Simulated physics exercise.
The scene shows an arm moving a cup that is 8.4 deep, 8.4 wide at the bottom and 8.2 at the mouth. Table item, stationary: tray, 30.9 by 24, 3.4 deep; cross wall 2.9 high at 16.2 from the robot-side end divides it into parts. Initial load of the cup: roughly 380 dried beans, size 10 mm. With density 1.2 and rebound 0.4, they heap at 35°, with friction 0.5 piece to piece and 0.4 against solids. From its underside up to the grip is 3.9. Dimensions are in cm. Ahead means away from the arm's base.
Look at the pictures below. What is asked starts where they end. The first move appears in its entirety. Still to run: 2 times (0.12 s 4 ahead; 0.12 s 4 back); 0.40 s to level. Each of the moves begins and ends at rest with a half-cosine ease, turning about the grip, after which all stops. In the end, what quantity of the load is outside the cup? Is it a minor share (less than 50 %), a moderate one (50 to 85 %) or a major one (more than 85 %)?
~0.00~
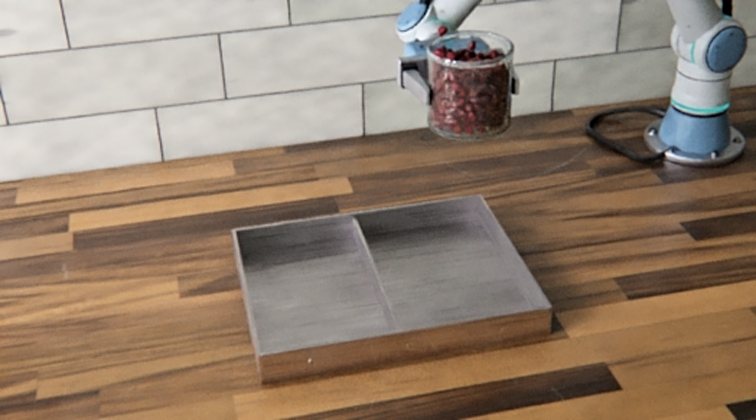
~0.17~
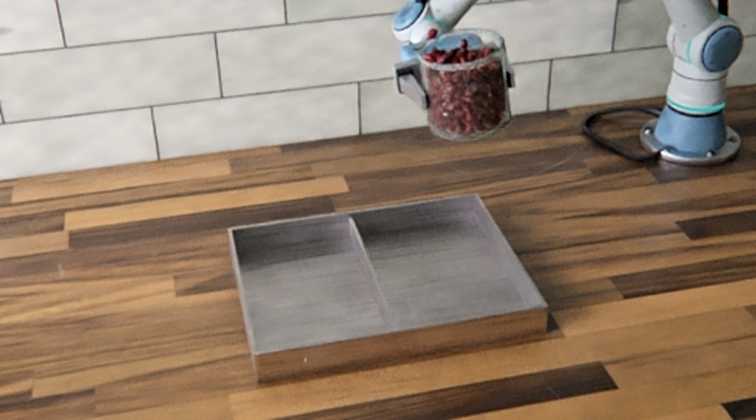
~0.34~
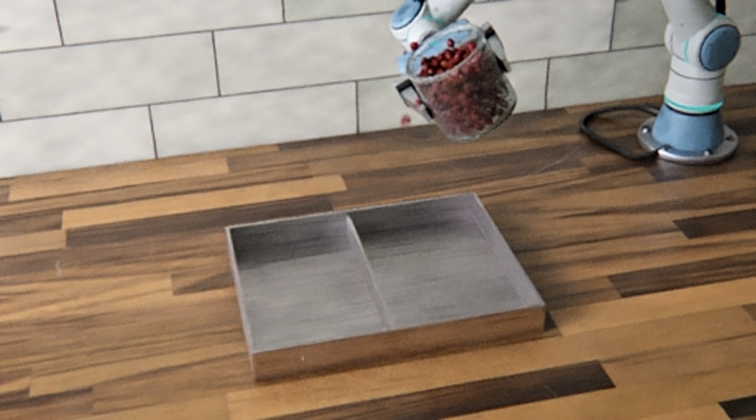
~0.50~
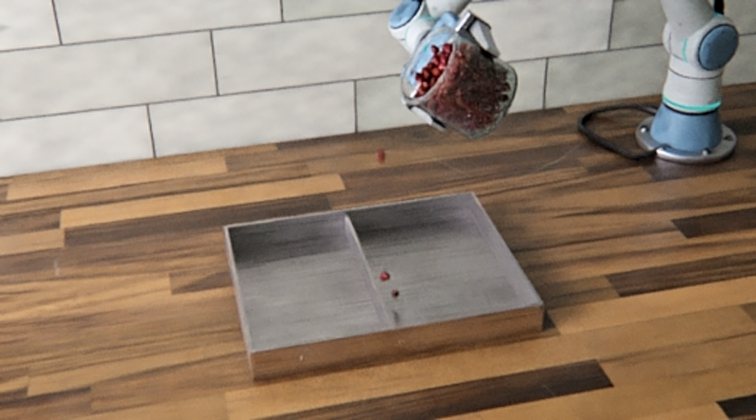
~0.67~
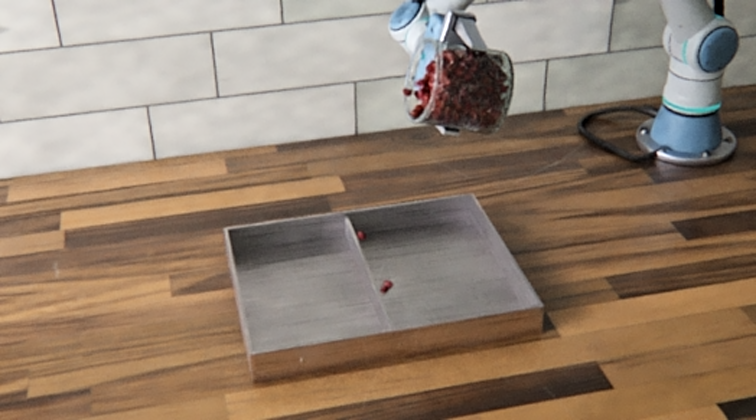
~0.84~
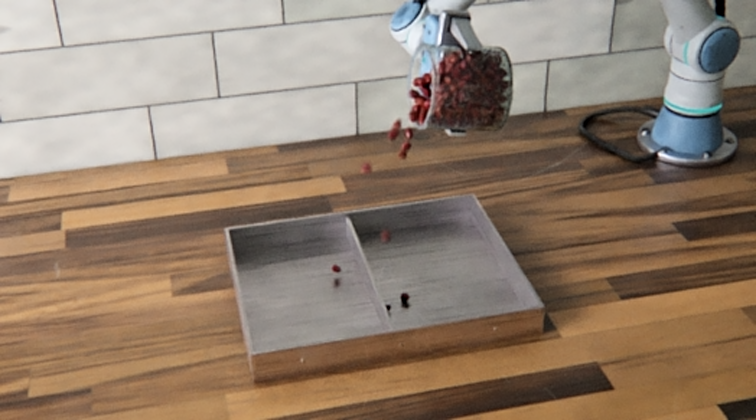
A moderate share.
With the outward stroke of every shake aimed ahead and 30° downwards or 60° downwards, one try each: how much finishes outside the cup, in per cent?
Roughly 45 per cent, then 20 per cent.
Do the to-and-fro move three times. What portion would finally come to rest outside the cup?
Result: Approximately 75 per cent.
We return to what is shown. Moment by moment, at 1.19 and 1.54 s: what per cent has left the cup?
First it's 45 percent, and after that 65 percent.
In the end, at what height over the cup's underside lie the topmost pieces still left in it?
5.5 cm.
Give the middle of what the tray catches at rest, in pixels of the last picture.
It lands close to (330, 291).
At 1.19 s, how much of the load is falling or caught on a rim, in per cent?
Roughly 7 percent.
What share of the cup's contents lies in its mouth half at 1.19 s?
Mouth half: Close to 50 per cent.
By 1.19 s, tilted 81° forward, highest piece 25 above the table; 216 in the cup, 112 in the far-side part, 25 in the robot-side part, 27 in flight or on a rim.
By 1.54 s, tilted 33° forward, highest piece 27 above the table; 177 in the far-side part, 131 in the cup, 70 in the robot-side part, 2 in flight or on a rim.
By 1.92 s, level, highest piece 26 above the table; 178 in the far-side part, 131 in the cup, 71 in the robot-side part.
By 2.97 s, level, highest piece 26 above the table; 178 in the far-side part, 131 in the cup, 71 in the robot-side part.
Final count, 178 in the far-side part, 131 in the cup, 71 in the robot-side part. That is 66 % outside the cup.
